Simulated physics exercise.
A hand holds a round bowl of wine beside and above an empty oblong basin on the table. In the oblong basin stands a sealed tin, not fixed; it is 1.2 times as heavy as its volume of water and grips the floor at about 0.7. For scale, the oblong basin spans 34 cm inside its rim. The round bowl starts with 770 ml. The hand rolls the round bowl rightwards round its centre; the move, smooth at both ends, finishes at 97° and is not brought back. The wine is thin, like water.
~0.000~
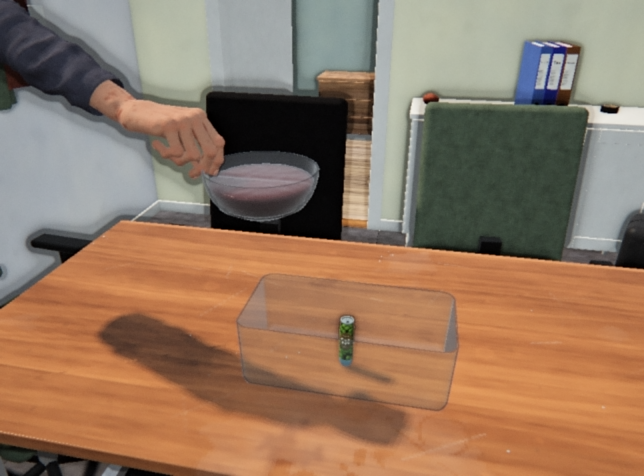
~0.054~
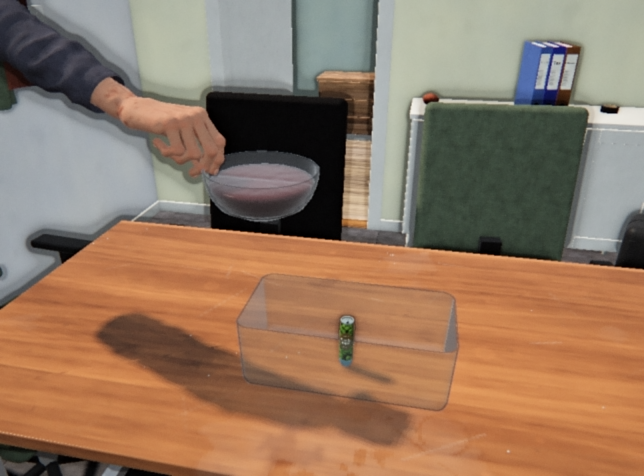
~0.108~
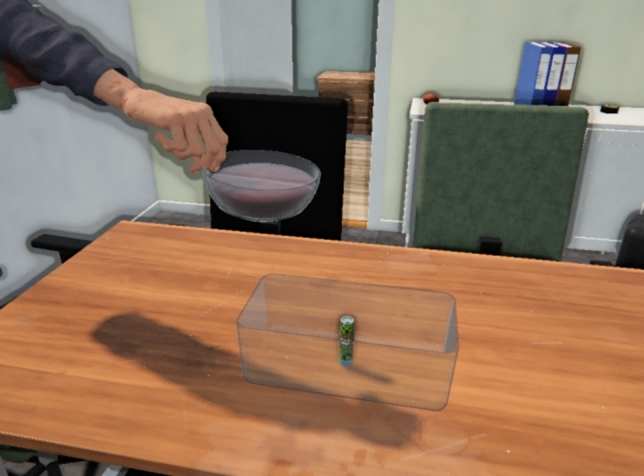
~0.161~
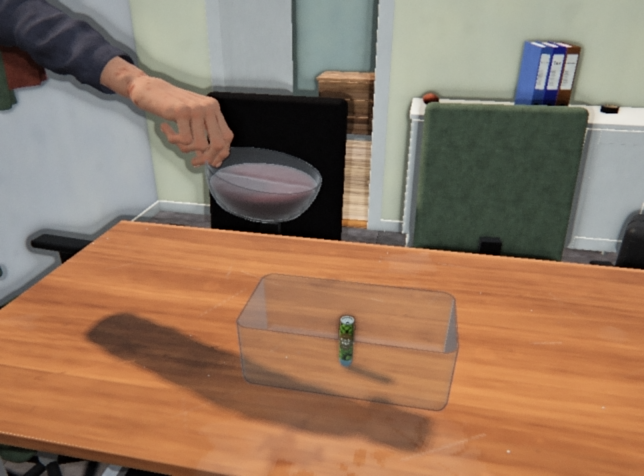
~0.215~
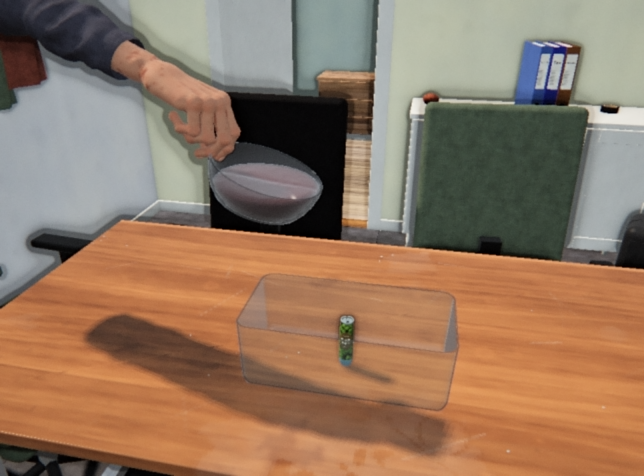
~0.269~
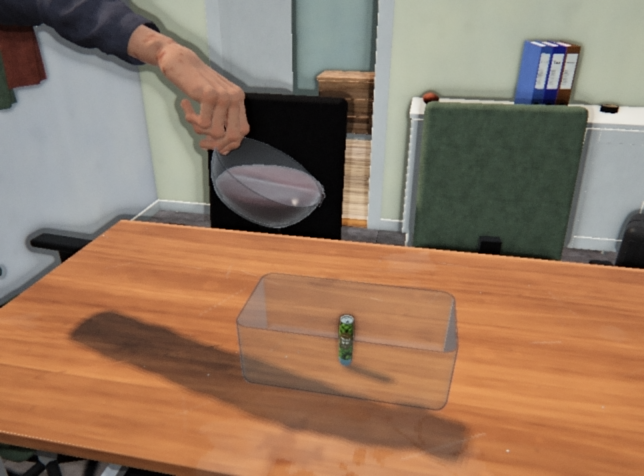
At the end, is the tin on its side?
It stays up.
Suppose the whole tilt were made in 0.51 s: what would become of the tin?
Then it goes over.
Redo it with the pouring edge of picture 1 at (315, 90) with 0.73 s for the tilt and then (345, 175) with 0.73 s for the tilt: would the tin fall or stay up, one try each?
First it goes over; then it topples.
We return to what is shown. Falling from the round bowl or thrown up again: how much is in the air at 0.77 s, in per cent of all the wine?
About 8 per cent.
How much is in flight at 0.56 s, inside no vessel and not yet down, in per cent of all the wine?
Some 58 per cent.
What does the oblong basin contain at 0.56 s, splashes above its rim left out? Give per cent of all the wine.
Near 26 in a hundred.
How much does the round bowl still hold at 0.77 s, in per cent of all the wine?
Near 1 in a hundred.
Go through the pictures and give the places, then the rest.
In the first frame, tilt 0°; pouring edge (317, 173); surface from (212, 175) to (315, 183); the oblong basin's rim runs from (251, 298) to (456, 322); the tin's top is at (347, 322).
In the second frame, tilt 1°; pouring edge (317, 175); surface from (213, 175) to (315, 183).
In the third frame, tilt 5°; pouring edge (318, 179); surface from (214, 173) to (315, 185).
In the fourth frame, tilt 11°; pouring edge (319, 185); surface from (216, 172) to (317, 187).
In the fifth frame, tilt 19°; pouring edge (320, 193); surface from (217, 172) to (320, 189).
In the sixth frame, tilt 29°; pouring edge (319, 202); surface from (221, 173) to (318, 194); 4 per cent is over the edge.
After 0.56 s the tilt is 84° and 16 per cent is still to pour; the tin stands where it began.
After 0.77 s the tilt is 97° and 1 per cent is still to pour; the tin stands 1 cm from where it began.
After 0.99 s the tilt is 97° and 0 per cent is still to pour; the tin stands 1 cm from where it began.
After 1.23 s the tilt is 97° and 0 per cent is still to pour; the tin stands 1 cm from where it began.
In the end the tin stands 1 cm from where it began.
